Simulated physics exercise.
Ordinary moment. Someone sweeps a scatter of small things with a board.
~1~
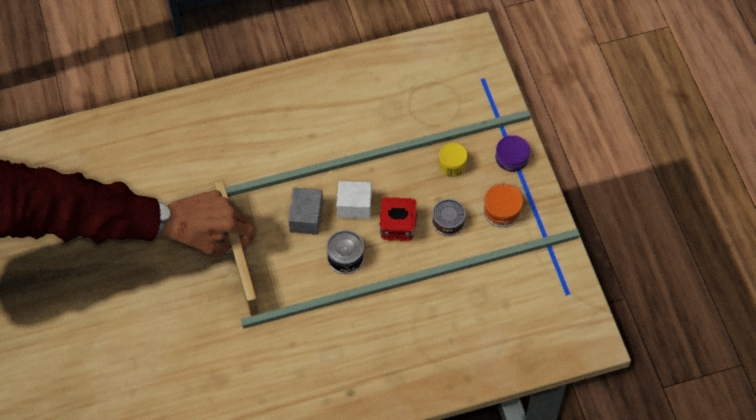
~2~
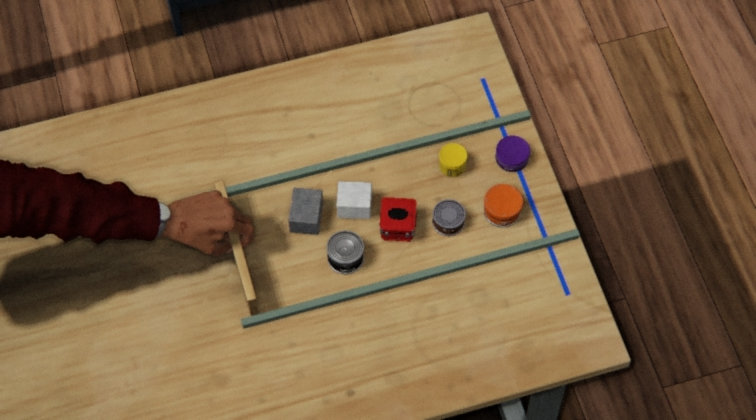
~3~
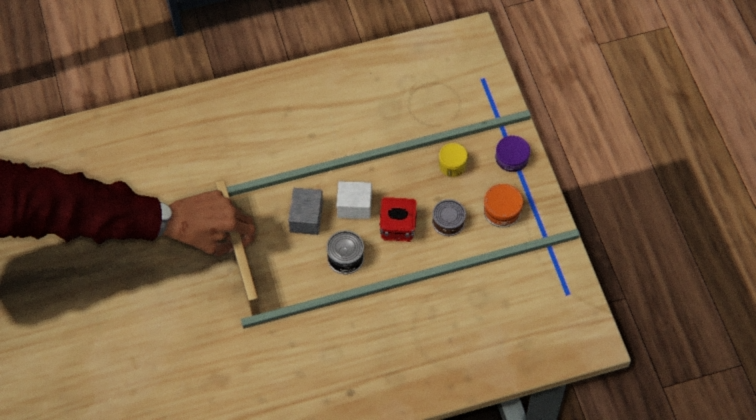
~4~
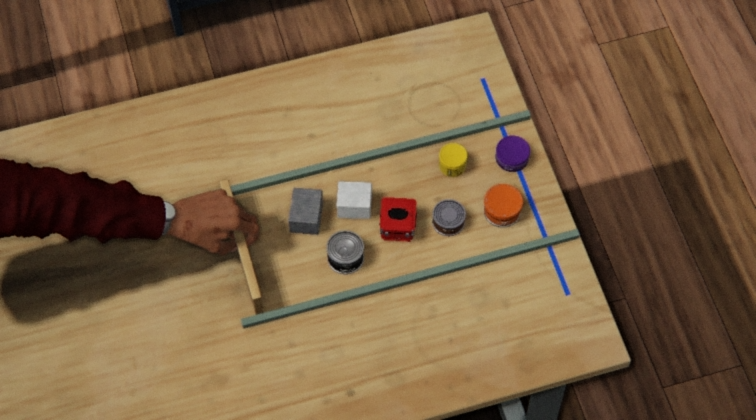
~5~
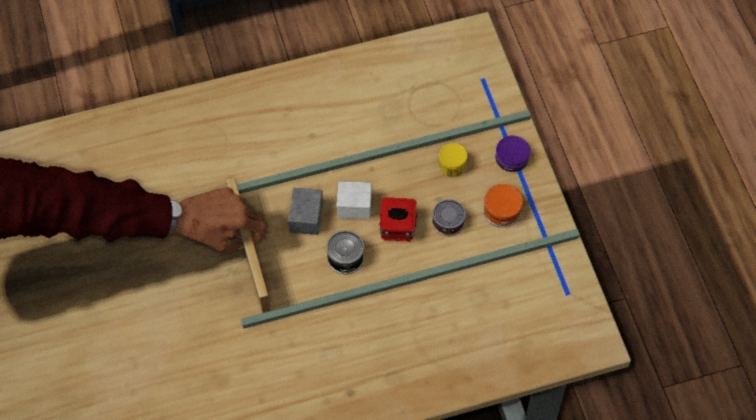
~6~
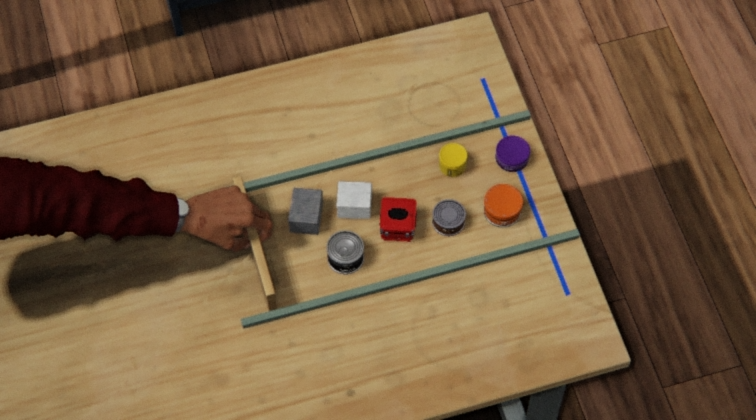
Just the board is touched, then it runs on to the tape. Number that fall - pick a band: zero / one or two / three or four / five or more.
Band: Five or more.
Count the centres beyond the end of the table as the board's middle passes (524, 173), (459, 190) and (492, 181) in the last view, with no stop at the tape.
The numbers past the end are 6, 1 and 3.
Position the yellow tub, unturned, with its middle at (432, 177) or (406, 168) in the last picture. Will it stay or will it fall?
Result by position: It leaves the top / leaves the top.
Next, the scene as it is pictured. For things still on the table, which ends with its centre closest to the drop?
The red case ends nearest.
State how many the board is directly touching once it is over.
The count in contact is 2.
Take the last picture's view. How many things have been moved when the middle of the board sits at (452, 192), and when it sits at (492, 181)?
The first count is 8, and then it's 8.
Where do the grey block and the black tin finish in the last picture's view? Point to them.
Middles: Around (528, 148) and around (556, 209).
Early on, none off yet; purple tub at rest near (513, 154); orange pot at rest near (503, 206); yellow tub at rest near (453, 160).
Finally, the number that fall off is five or more; lost, white block, brown tin, yellow tub, orange pot and purple tub.
